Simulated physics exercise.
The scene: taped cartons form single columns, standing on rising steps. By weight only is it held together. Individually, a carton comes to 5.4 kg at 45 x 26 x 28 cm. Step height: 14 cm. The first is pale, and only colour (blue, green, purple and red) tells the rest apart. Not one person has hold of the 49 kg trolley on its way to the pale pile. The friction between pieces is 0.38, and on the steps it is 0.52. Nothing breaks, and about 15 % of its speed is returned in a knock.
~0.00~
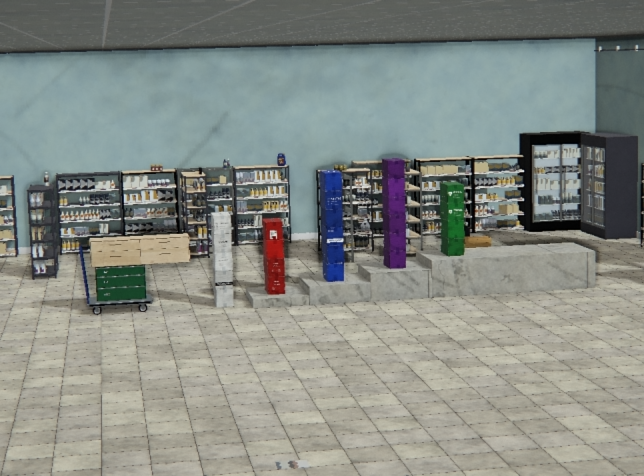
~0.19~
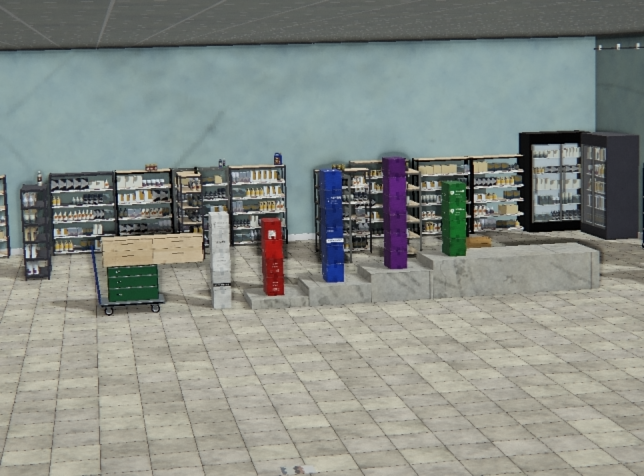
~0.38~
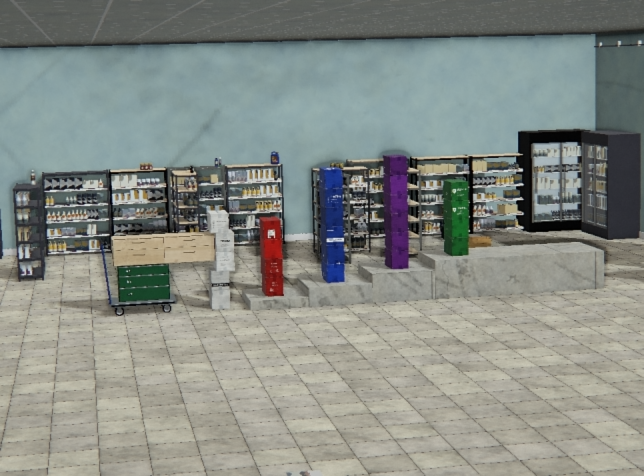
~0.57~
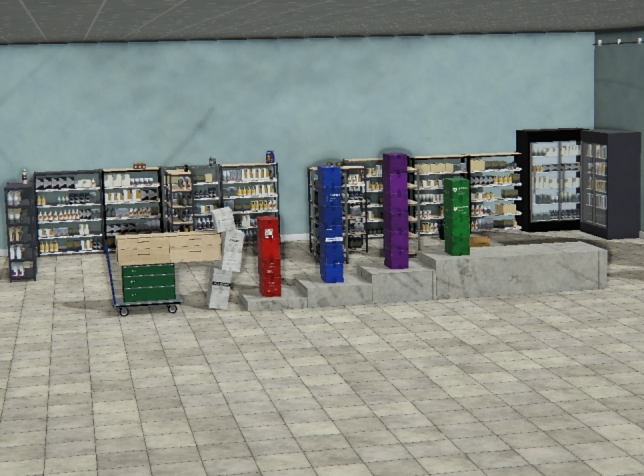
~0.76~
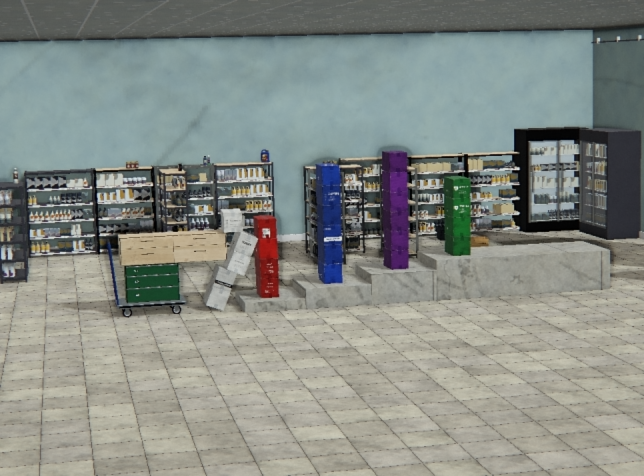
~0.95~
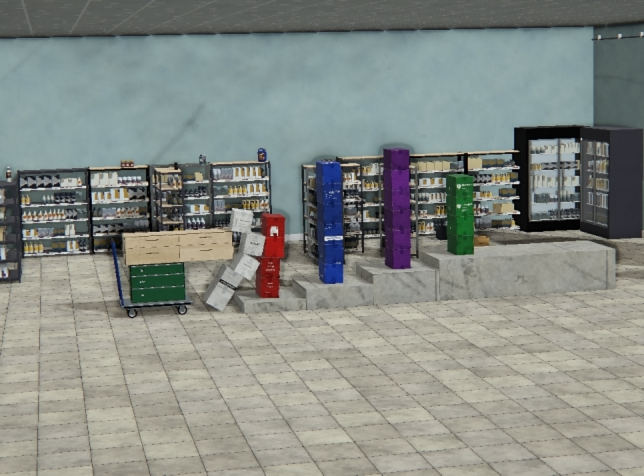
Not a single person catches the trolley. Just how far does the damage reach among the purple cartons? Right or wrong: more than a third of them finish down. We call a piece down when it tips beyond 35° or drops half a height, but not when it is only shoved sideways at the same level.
Right.
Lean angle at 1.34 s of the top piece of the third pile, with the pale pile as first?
About 0 degrees from upright.
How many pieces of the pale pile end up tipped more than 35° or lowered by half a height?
That happens to 5 of them.
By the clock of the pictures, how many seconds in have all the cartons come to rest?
I'd say around 5.5 seconds.
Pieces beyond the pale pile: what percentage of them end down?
Close to 90 per cent of them.
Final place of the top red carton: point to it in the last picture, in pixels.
I'd say its middle settles close to (345, 252).
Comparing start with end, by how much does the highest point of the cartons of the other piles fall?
55 cm.
After 1.34 s, 5 of the pale pile down; none of the 6 purple cartons down (0 of 20 in all colours); top purple carton unmoved; top red carton 25° from how it stood.
After 2.60 s, 5 of the pale pile down; none of the 6 purple cartons down (4 of 20 in all colours); top purple carton unmoved; top red carton 42° from how it stood, 27 cm lower.
After 3.42 s, 5 of the pale pile down; 5 of the 6 purple cartons down (14 of 20 in all colours); top purple carton 33° from how it stood, 22 cm lower; top red carton on its side.
After 3.98 s, 5 of the pale pile down; 5 of the 6 purple cartons down (18 of 20 in all colours); top purple carton 49° from how it stood, 87 cm lower; top red carton on its side.
In the end (5.7 s), 5 of the pale pile down; 5 of the 6 purple cartons down (18 of 20 in all colours); top purple carton upside down; top red carton on its side. That is 83 per cent. From the last view, middles, top purple carton near (575, 238), top red carton near (345, 252).
